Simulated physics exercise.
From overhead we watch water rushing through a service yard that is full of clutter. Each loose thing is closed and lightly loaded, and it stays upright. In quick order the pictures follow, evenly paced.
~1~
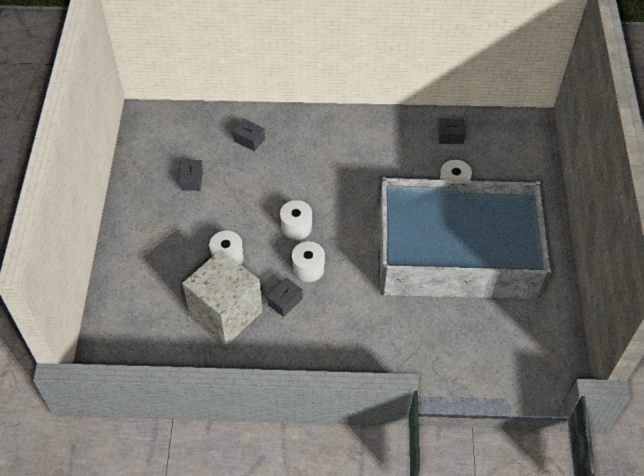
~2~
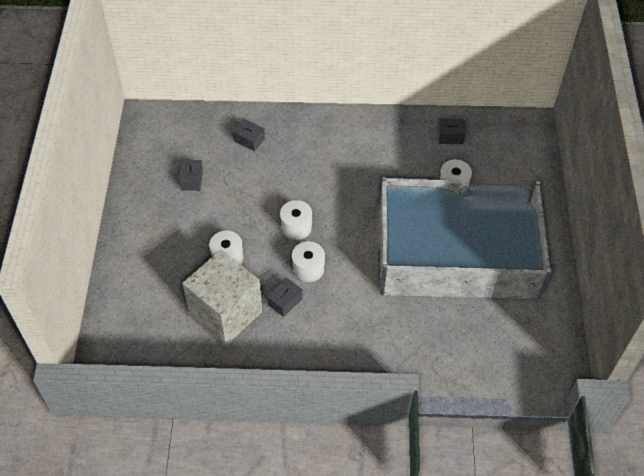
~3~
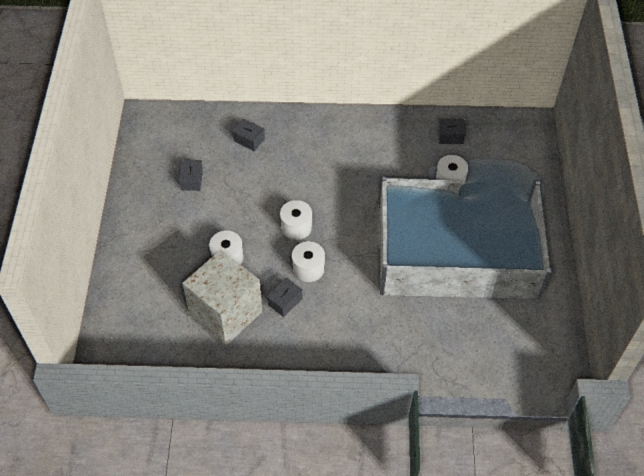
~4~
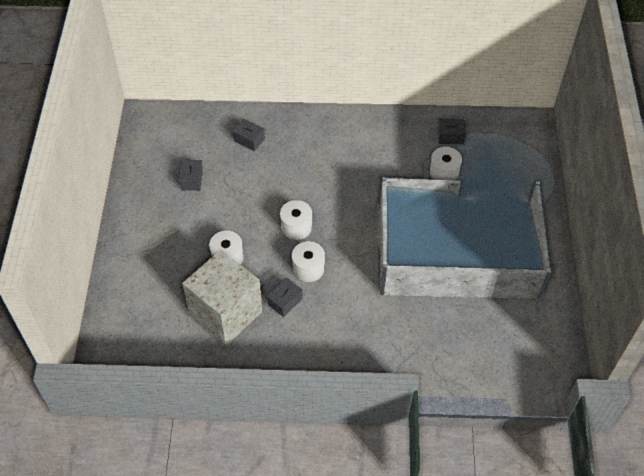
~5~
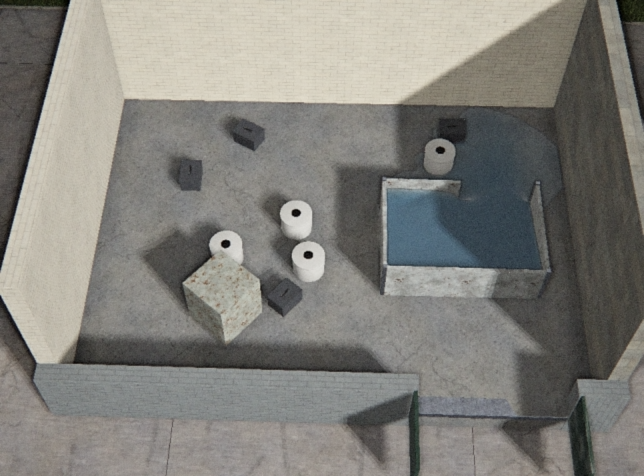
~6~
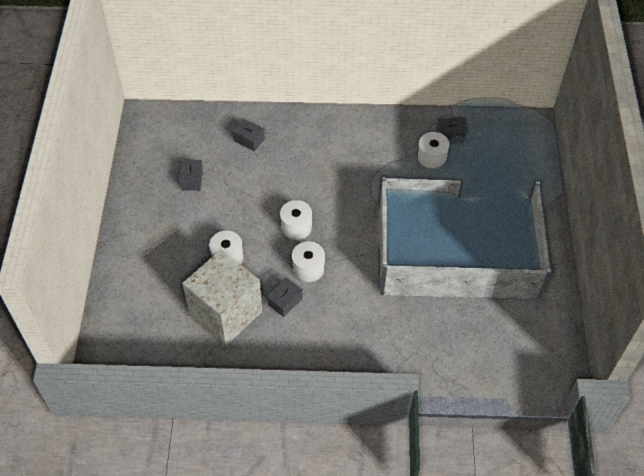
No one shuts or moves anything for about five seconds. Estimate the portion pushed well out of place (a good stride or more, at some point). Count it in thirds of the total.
Out of the total, one to two thirds.
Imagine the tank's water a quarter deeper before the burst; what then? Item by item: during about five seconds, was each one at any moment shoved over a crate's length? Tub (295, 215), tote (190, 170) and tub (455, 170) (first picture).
First: Falls short; second: Goes past it; third: Goes past it.
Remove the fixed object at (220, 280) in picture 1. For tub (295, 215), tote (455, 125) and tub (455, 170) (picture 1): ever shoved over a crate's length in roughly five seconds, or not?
In that order: Under that, that far or more, yes.
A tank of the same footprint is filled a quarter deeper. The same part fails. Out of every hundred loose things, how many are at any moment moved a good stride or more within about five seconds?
50 % or so.
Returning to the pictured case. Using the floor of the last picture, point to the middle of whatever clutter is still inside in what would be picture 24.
The average lands at about (272, 213).
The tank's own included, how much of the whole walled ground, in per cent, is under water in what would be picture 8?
Estimate: About 25 %.
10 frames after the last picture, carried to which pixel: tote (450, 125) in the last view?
Roughly at pixel (326, 119).
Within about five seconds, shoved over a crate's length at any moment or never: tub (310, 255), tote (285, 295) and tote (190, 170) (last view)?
As listed: Falls short, falls short and travels that far.
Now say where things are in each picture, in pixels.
In the first picture, a tub at (457, 172) rests on the ground; a tote at (453, 126), on the bottom; 0 of 8 have shifted.
In the second picture, a tub at (457, 172) rests on the ground; a tote at (453, 126), on the bottom; 0 of 8 have shifted.
In the third picture, a tub at (453, 167) rests on the ground, close to its start; a tote at (453, 126), on the bottom; 1 of 8 have shifted.
In the fourth picture, a tub at (447, 159), on the bottom, close to its start; a tote at (453, 126) rests on the ground; 1 of 8 have shifted.
In the fifth picture, a tub at (441, 150), on the bottom, a stride from its start; a tote at (453, 126), on the bottom; 1 of 8 have shifted.
In the sixth picture, a tub at (434, 144) rests on the ground, a stride from its start; a tote at (452, 126), on the bottom; 1 of 8 have shifted.
A moment on, 1 of 8 are well off their spots; 0 afloat.
Next, 2 of 8 are well off their spots; 0 afloat.
Later, 2 of 8 are well off their spots; 0 afloat.
In the end, 4 of 8 are well off their spots, and 4 have been at some point; 0 afloat.
